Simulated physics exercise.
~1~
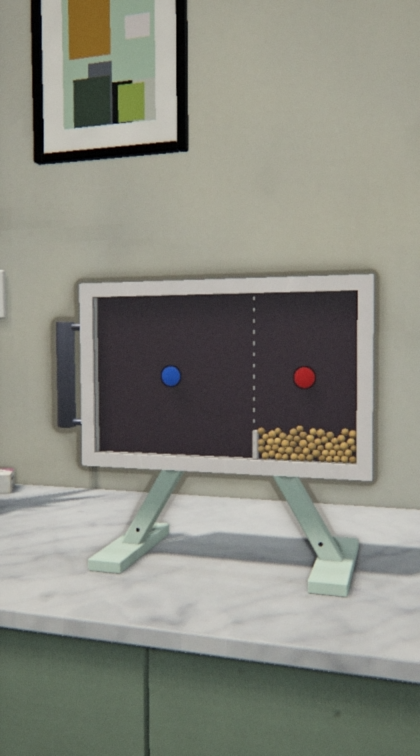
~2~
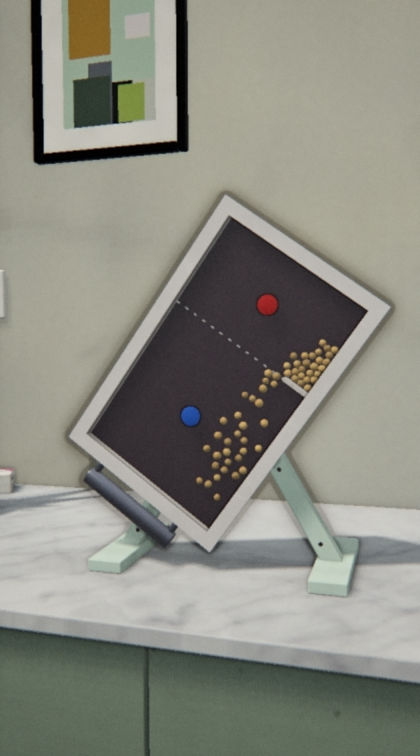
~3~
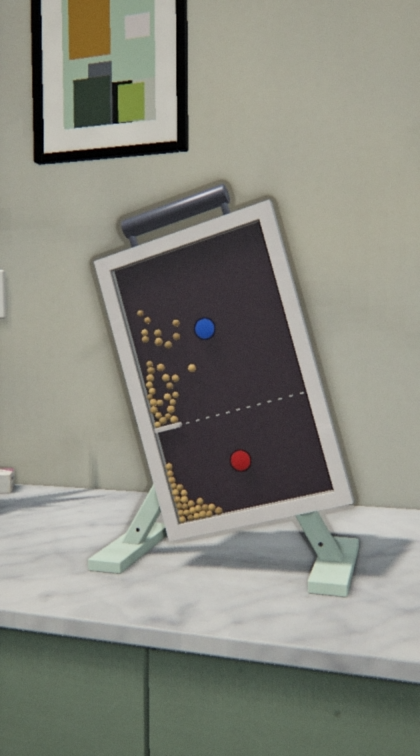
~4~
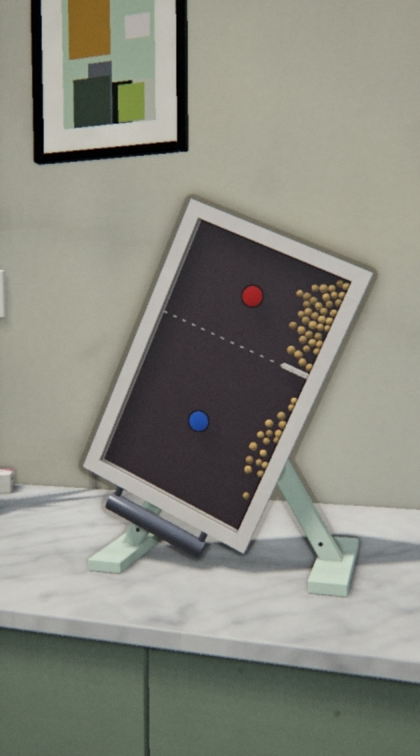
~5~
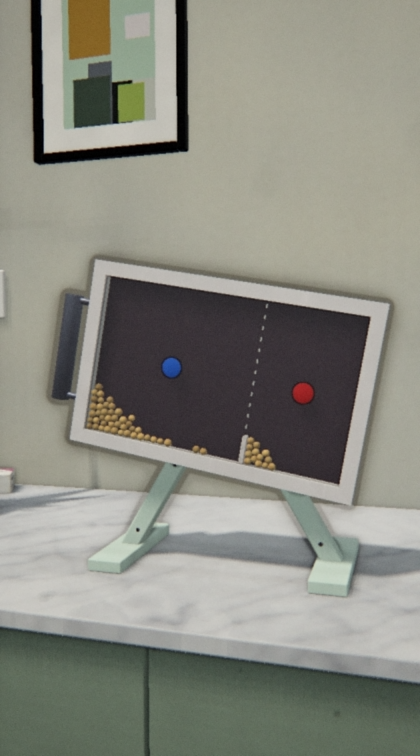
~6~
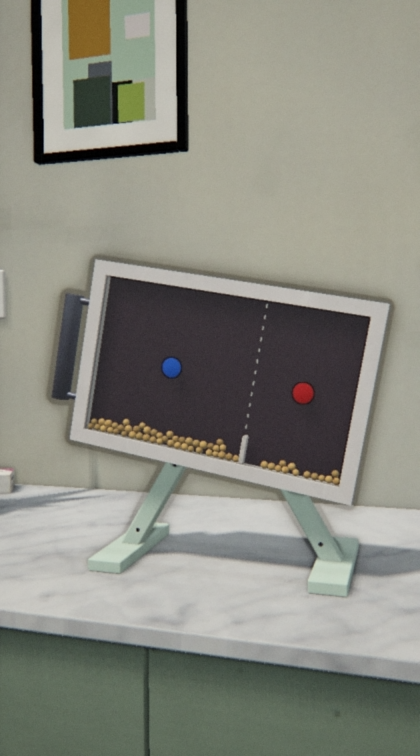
On a marble counter, a tilting box swings back and forth, leaving most beads by blue.
